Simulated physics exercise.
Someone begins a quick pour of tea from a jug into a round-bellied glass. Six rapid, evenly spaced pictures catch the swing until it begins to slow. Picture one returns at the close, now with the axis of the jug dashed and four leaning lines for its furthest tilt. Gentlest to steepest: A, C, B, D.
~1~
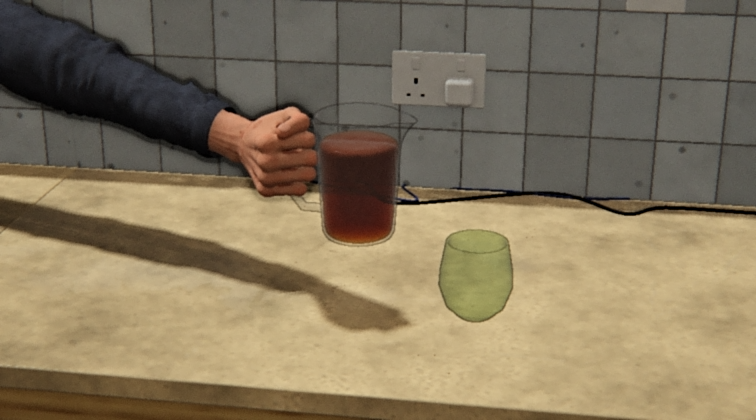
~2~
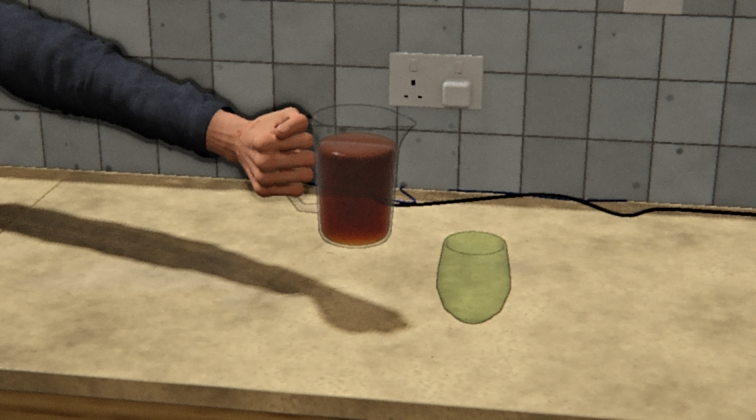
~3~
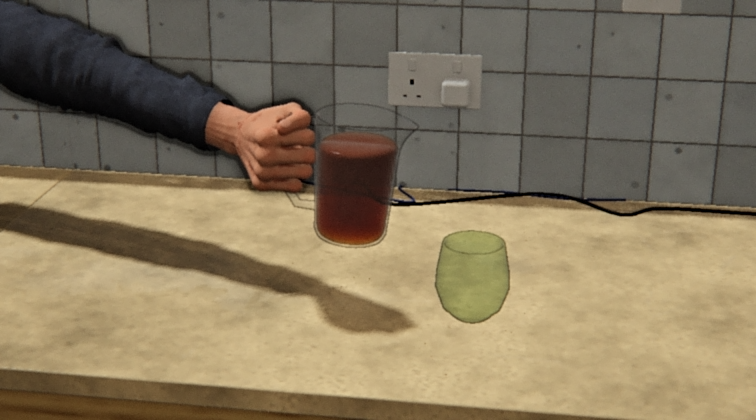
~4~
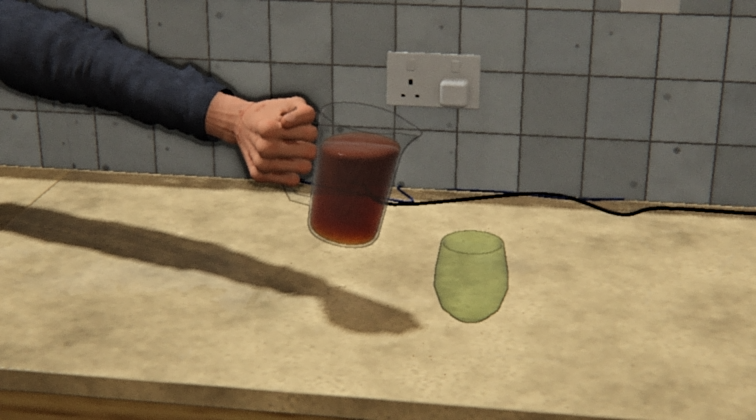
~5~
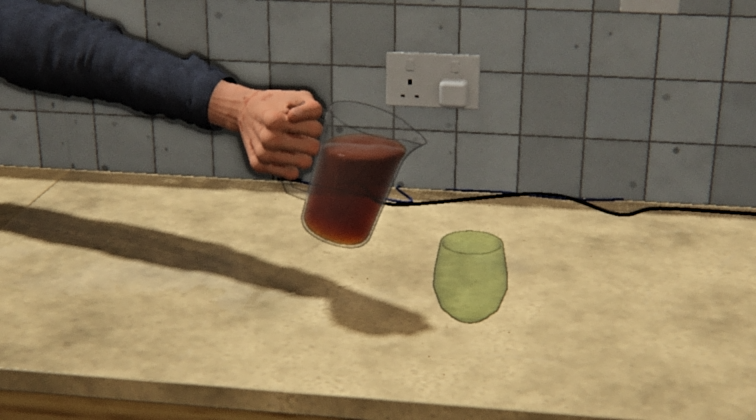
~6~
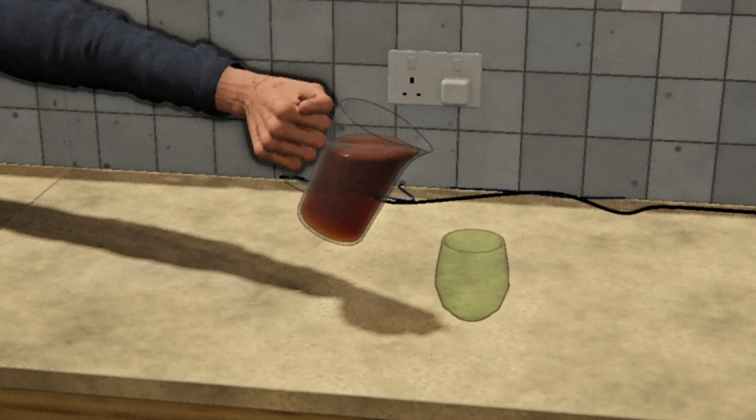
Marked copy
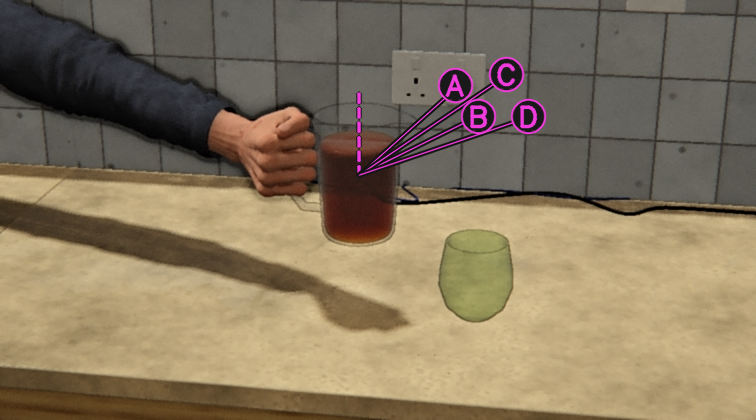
In this clip, a hand in a dark sleeve holds a clear jug of reddish-brown tea upright on a counter, then lifts its handle side and tilts it gradually rightward toward an empty green round-bellied glass.
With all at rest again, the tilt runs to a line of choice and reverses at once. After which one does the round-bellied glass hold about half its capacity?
B works best here.
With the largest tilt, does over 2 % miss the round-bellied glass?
No.
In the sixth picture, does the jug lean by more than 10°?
Yes, it does.
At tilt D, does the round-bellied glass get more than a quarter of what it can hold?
Yes.
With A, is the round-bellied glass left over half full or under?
Under half.
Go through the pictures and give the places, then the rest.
Upright, lip at (416, 120); rim of the round-bellied glass round (477, 241); nothing has left yet.
Upright, lip at (415, 124); nothing has left yet.
Tipped about 5°, lip at (417, 127); nothing has left yet.
Tipped about 11°, lip at (421, 133); nothing has left yet.
Tipped about 18°, lip at (425, 142); nothing has left yet.
Tipped about 25°, lip at (431, 150); nothing has left yet.
On the marked copy, A at (444, 98); B at (463, 123); C at (492, 84); D at (513, 122).
If A is chosen, the round-bellied glass ends with about 20 % of what it can hold.
If B is chosen, the round-bellied glass ends with about 51 % of what it can hold.
If C is chosen, the round-bellied glass ends with about 34 % of what it can hold.
If D is chosen, the round-bellied glass ends with about 74 % of what it can hold.
